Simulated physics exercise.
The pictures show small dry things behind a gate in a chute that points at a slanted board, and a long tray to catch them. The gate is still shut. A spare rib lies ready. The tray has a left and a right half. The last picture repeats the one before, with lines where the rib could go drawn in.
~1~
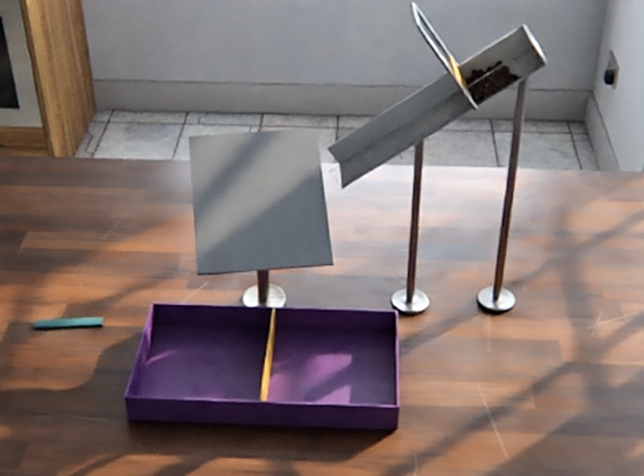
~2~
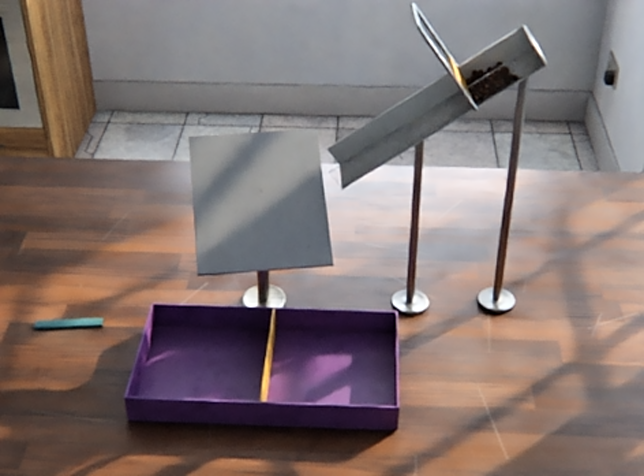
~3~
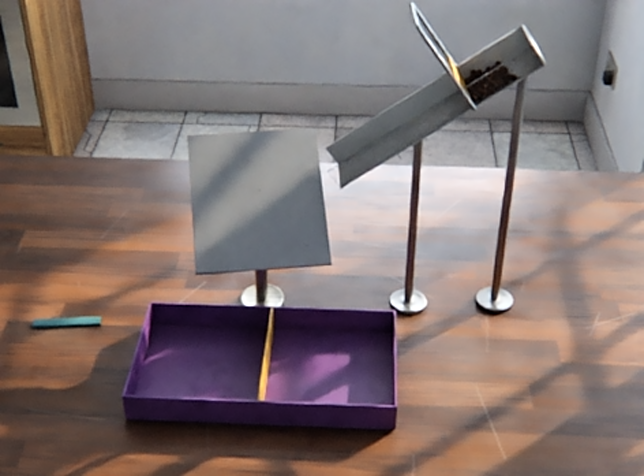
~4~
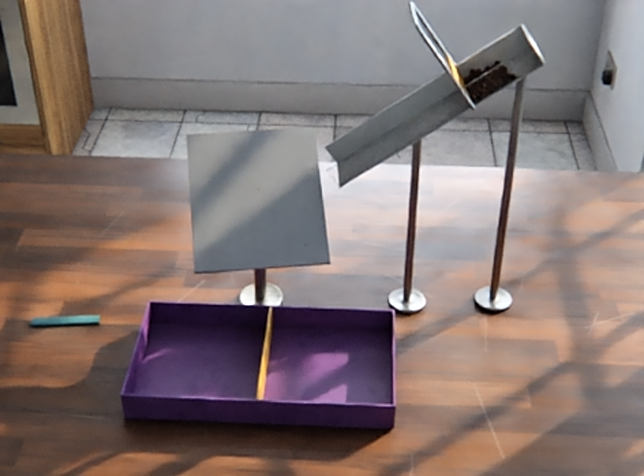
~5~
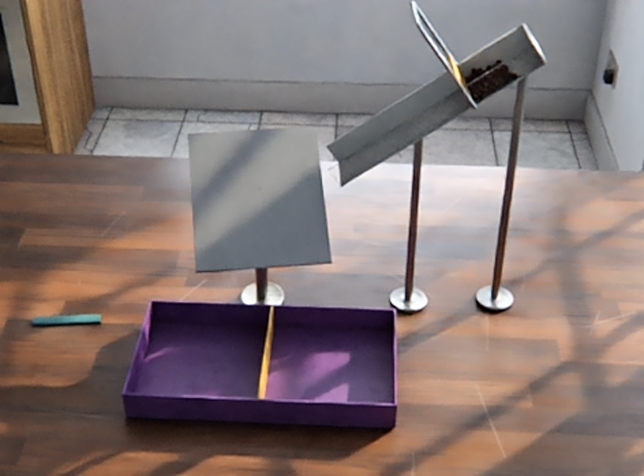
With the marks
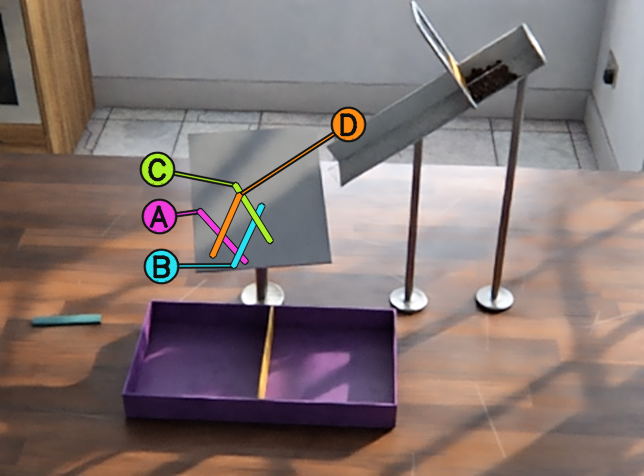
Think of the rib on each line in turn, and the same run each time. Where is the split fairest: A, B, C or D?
Take A.
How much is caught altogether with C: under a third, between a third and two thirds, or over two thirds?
Over two thirds.
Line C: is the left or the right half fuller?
The right half.
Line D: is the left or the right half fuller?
More lands on the left.
On the marked copy, line A from (200, 211) to (245, 261); line B from (261, 206) to (233, 265); line C from (235, 185) to (269, 240); line D from (239, 195) to (212, 255).
Choosing A, of what is caught, roughly half in the left half, roughly half in the right.
Choosing B, of what is caught, almost all in the left half, about a tenth in the right.
Choosing C, of what is caught, roughly a third in the left half, roughly two thirds in the right.
Choosing D, of what is caught, almost all in the left half, about a tenth in the right.
